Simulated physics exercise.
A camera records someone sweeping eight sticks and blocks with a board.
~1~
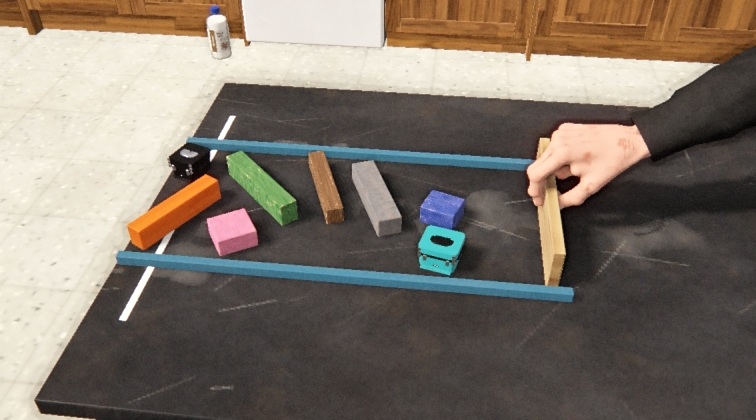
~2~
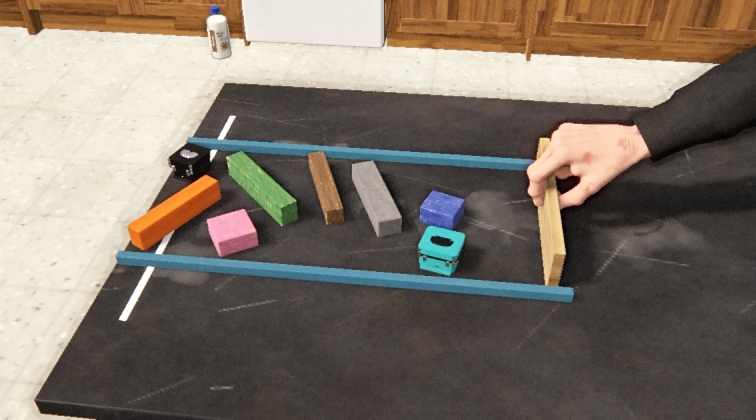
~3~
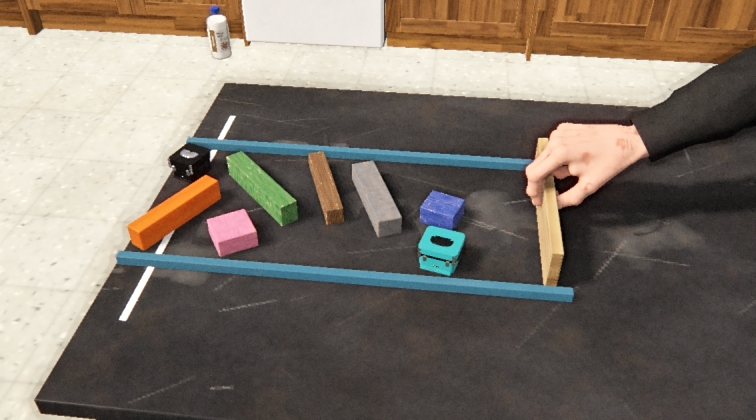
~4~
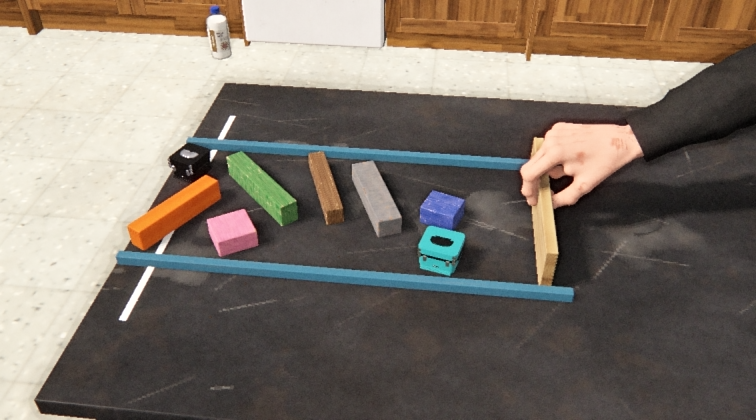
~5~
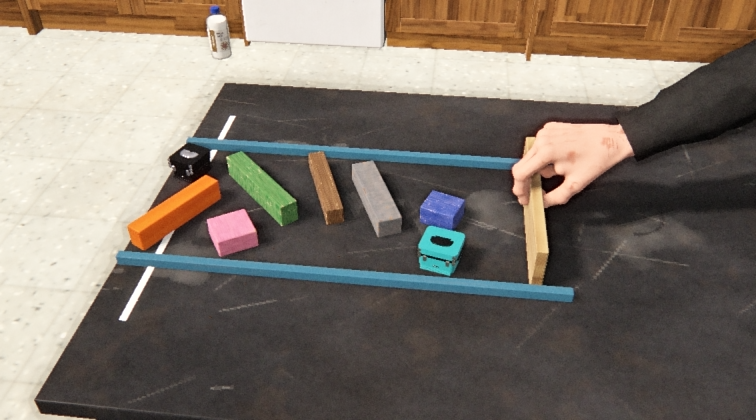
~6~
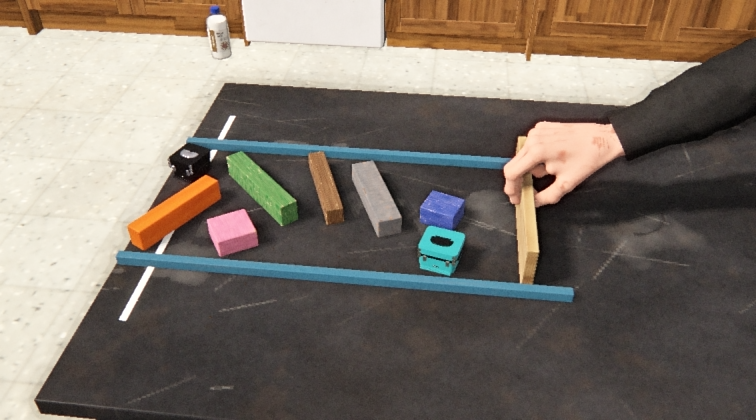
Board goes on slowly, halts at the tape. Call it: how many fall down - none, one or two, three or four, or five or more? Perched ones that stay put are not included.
Call: Five or more fall down.
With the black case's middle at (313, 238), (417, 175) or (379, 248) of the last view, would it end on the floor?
Trying each place in order, it drops down, it remains in place and it drops down.
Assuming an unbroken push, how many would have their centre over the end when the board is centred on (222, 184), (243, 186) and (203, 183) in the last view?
It would be 3, 2 and 4.
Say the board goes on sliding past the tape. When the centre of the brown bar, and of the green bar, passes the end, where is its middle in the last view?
The middle is at (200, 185) when it's the brown bar, and at (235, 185) when it's the green bar.
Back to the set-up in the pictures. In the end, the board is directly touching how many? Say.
Count recorded: 2.
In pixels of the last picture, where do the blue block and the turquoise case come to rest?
The blue block comes to rest at (168, 196), and the turquoise case comes to rest at (146, 231).
Early on, none off yet; black case at rest near (192, 164); orange stick at rest near (176, 211); pink block at rest near (233, 232).
Finally, the number that fall off is five or more; lost, grey bar, brown bar, green bar, pink block, orange stick and black case.
